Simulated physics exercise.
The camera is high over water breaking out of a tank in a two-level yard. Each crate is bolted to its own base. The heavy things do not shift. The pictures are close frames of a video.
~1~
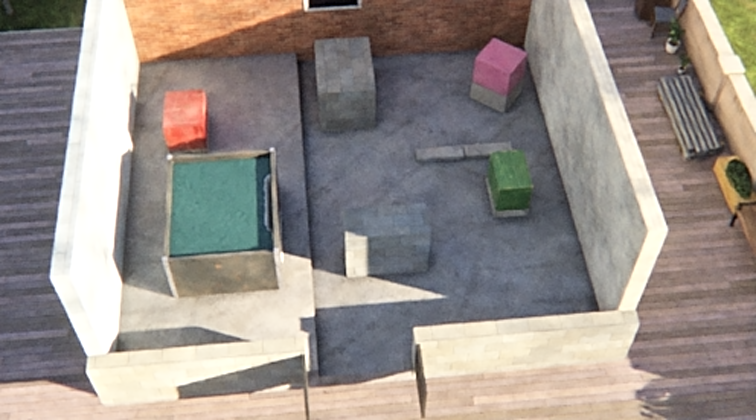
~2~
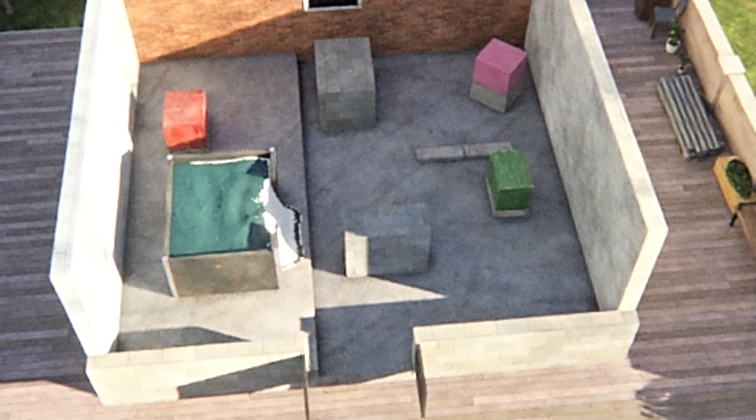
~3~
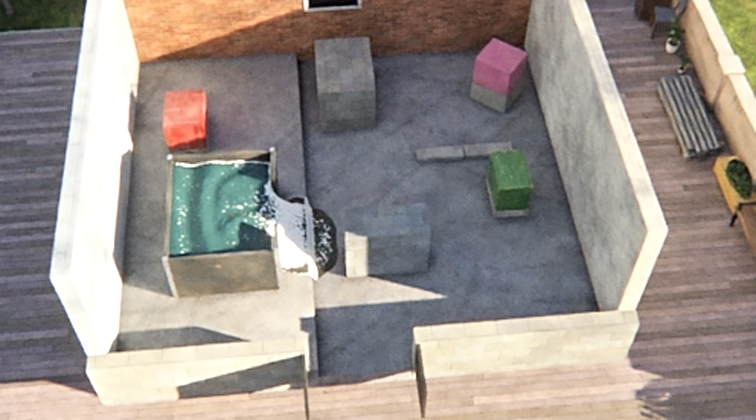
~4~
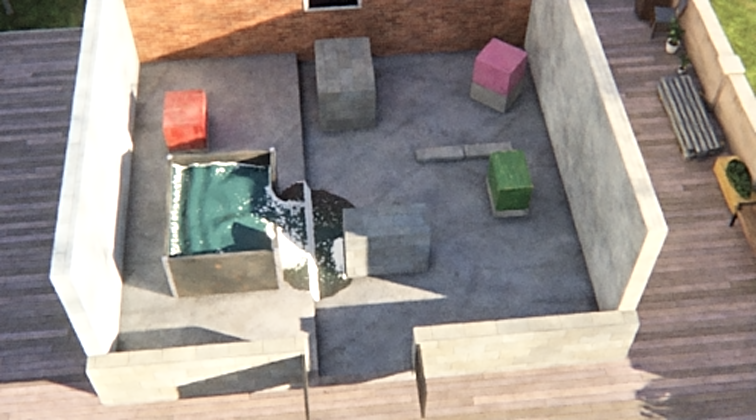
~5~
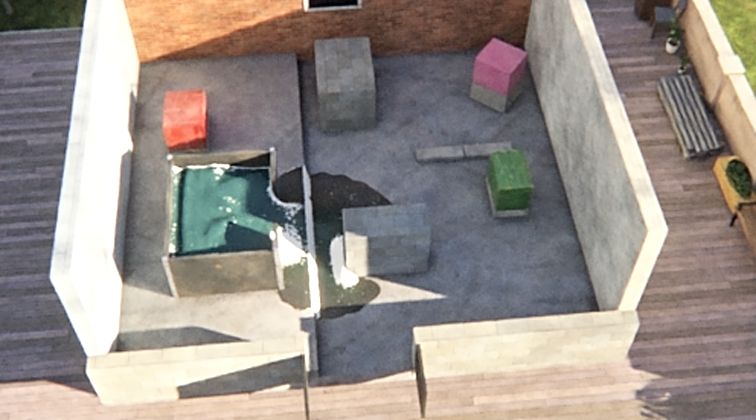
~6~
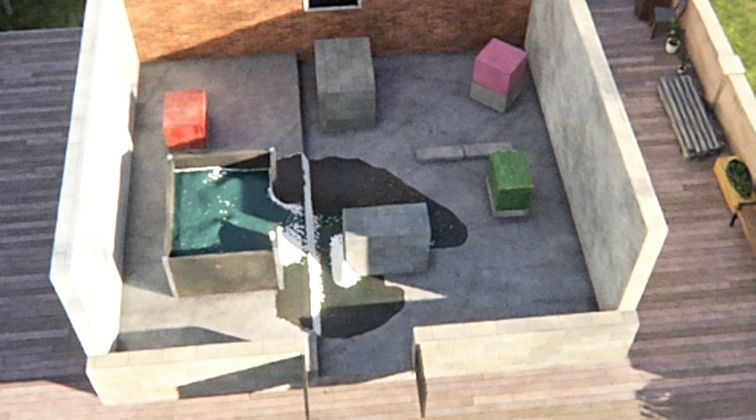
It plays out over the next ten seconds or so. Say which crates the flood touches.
The green crate is wetted; the red crate escapes dry; the pink crate escapes dry.
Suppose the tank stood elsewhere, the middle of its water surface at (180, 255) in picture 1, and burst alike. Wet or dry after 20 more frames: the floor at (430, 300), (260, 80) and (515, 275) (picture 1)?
In that order: Covered, not flooded, covered.
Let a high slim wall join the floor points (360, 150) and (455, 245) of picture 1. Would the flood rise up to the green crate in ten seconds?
The green crate stays dry.
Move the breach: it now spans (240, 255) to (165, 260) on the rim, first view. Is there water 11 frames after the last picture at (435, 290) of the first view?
There: Covered.
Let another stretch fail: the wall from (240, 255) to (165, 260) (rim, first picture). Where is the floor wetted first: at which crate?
I say the red one.
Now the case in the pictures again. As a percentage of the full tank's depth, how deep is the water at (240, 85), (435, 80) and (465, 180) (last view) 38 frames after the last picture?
In turn 0, 6 and 12 in a hundred.
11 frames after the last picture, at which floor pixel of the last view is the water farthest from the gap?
Near (532, 87).
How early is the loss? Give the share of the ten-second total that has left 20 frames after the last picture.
About 50 per cent.
A moment on, water covers 30 % of the floor; the green crate water round its plinth, the red crate not reached, the pink crate not reached.
Next, water covers 45 % of the floor; the green crate water round its plinth, the red crate not reached, the pink crate water round its plinth.
Then, water covers 50 % of the floor; the green crate water round its plinth, the red crate not reached, the pink crate water round its plinth.
Later, water covers 60 % of the floor; the green crate water round its plinth, the red crate not reached, the pink crate water round its plinth.
In the end, water covers 65 % of the floor; the green crate was topped, the red crate stayed above the water, the pink crate stayed above the water.
